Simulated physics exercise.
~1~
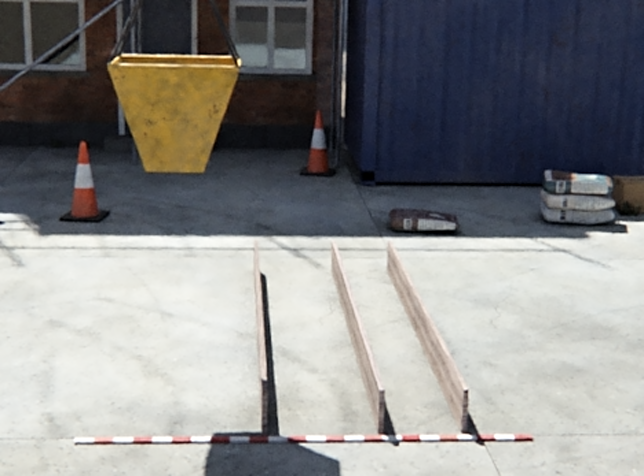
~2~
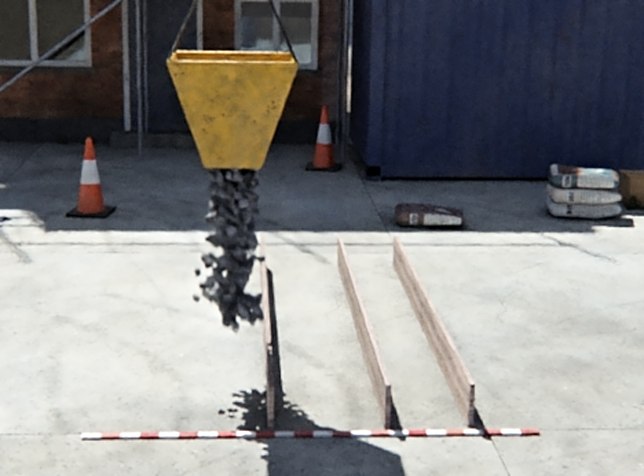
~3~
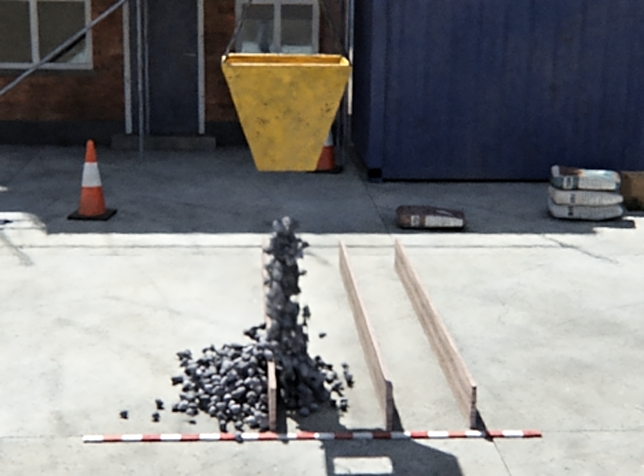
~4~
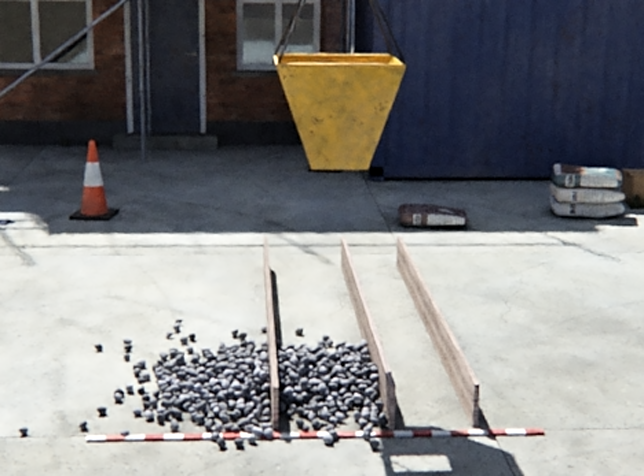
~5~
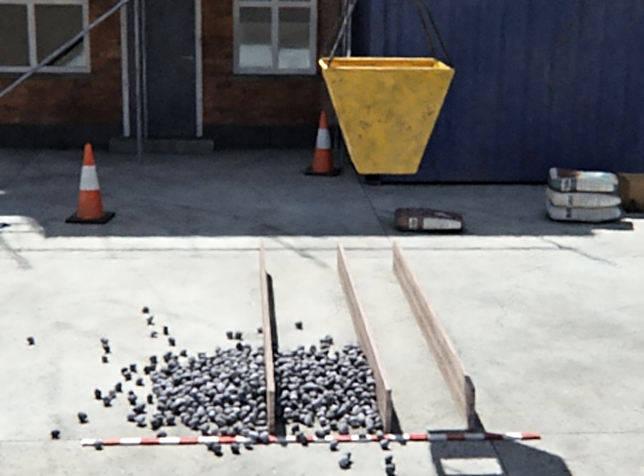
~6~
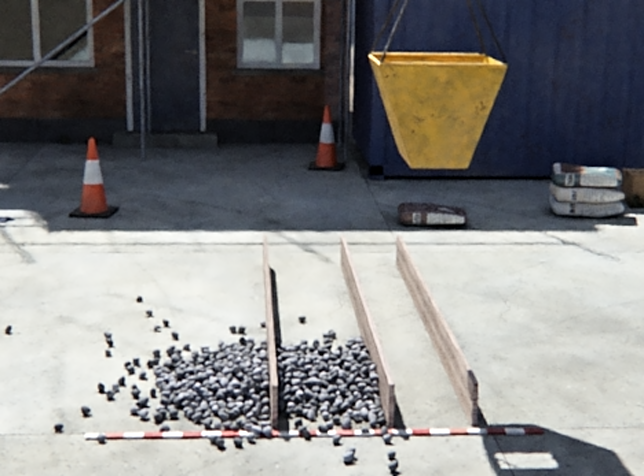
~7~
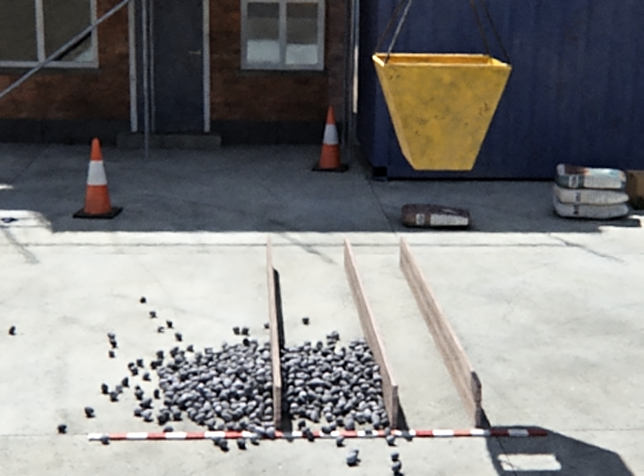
A yellow skip moved right above a concrete yard and dropped dark stones around the leftmost of three planks. They spread into a low heap, ending roughly half left of that plank and half between it and the middle one, while the emptied skip carried on right and stopped.
